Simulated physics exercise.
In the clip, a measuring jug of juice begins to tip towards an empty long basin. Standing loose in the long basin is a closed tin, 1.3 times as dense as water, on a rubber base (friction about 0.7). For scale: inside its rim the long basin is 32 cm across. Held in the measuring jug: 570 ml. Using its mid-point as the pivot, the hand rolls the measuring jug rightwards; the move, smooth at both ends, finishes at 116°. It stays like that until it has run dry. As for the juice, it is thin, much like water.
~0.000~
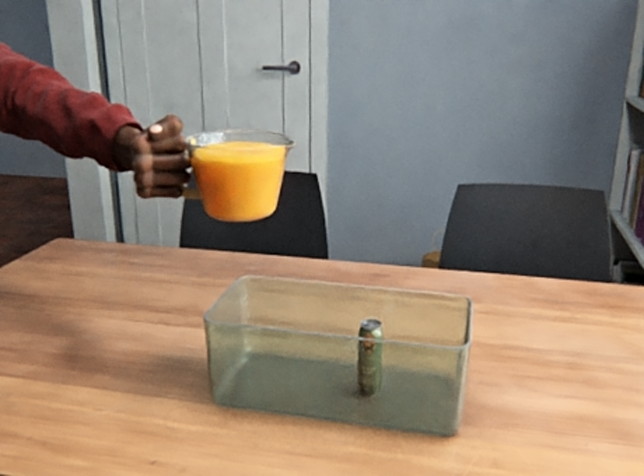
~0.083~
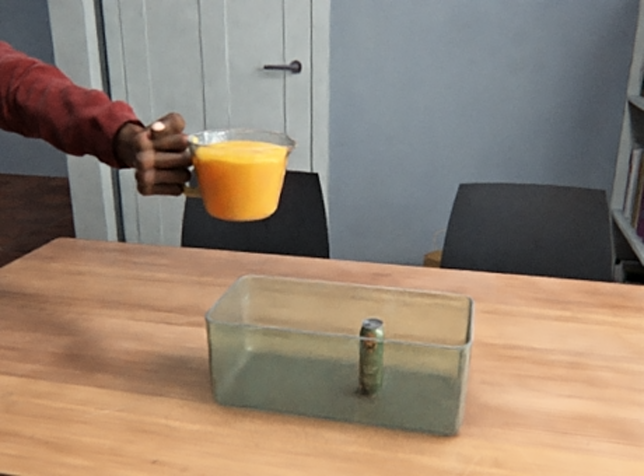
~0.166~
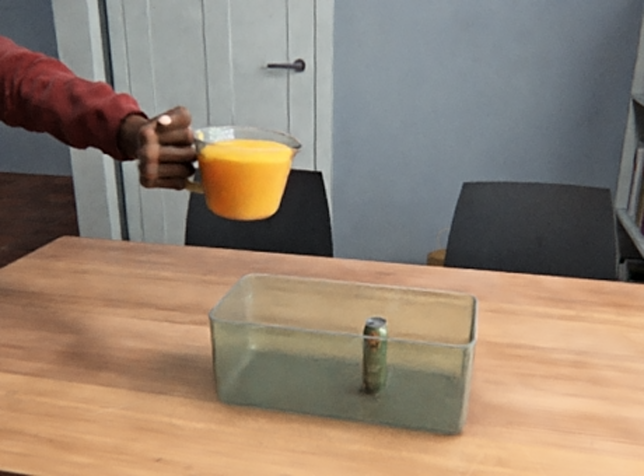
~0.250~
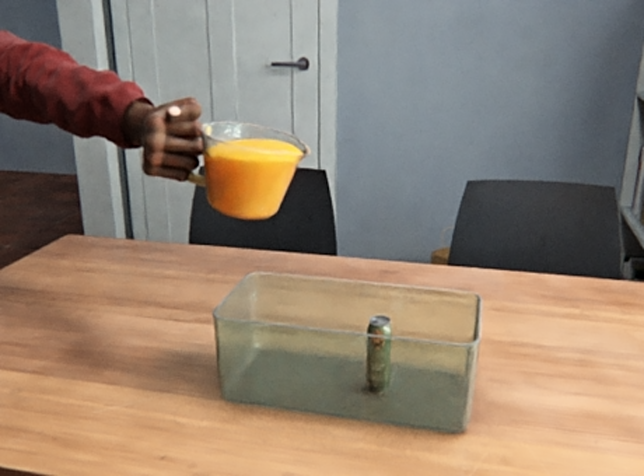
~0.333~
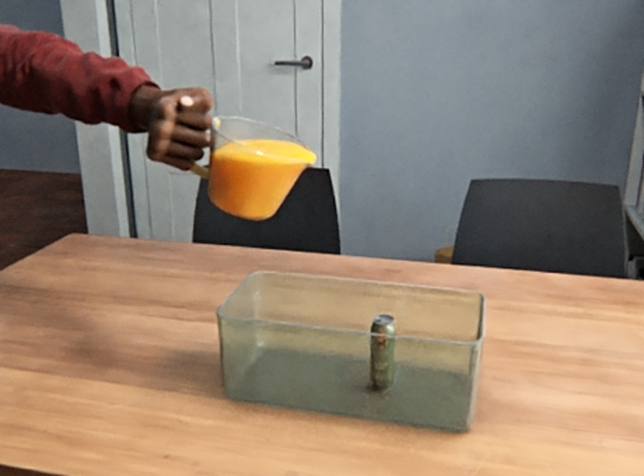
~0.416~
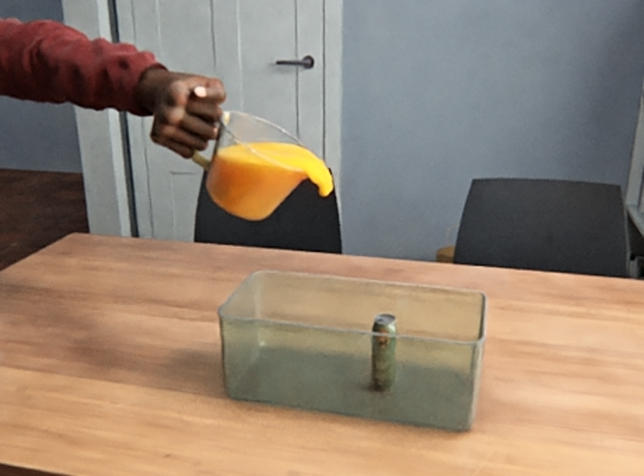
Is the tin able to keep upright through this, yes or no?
Yes, it remains upright.
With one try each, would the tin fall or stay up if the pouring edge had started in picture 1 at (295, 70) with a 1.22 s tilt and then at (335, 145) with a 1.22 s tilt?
In the first try it comes down; in the second it remains standing.
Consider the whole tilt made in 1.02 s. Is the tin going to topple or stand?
The tin stays on its base.
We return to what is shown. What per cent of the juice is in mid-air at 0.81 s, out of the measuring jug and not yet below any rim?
Around 30 in a hundred.
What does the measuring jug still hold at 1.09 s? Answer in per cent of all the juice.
About 1 per cent.
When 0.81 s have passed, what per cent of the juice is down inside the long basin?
38 %, more or less.
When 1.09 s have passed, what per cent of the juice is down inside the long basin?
Looks like about 94 % of the whole amount.
By 0.81 s the tilt is 86° and 31 per cent is still to pour; the tin stands where it began.
By 1.09 s the tilt is 113° and 1 per cent is still to pour; the tin leans 5°.
By 1.39 s the tilt is 116° and 0 per cent is still to pour; the tin stands 1 cm from where it began.
By 1.72 s the tilt is 116° and 0 per cent is still to pour; the tin stands 1 cm from where it began.
At rest the tin stands 1 cm from where it began.
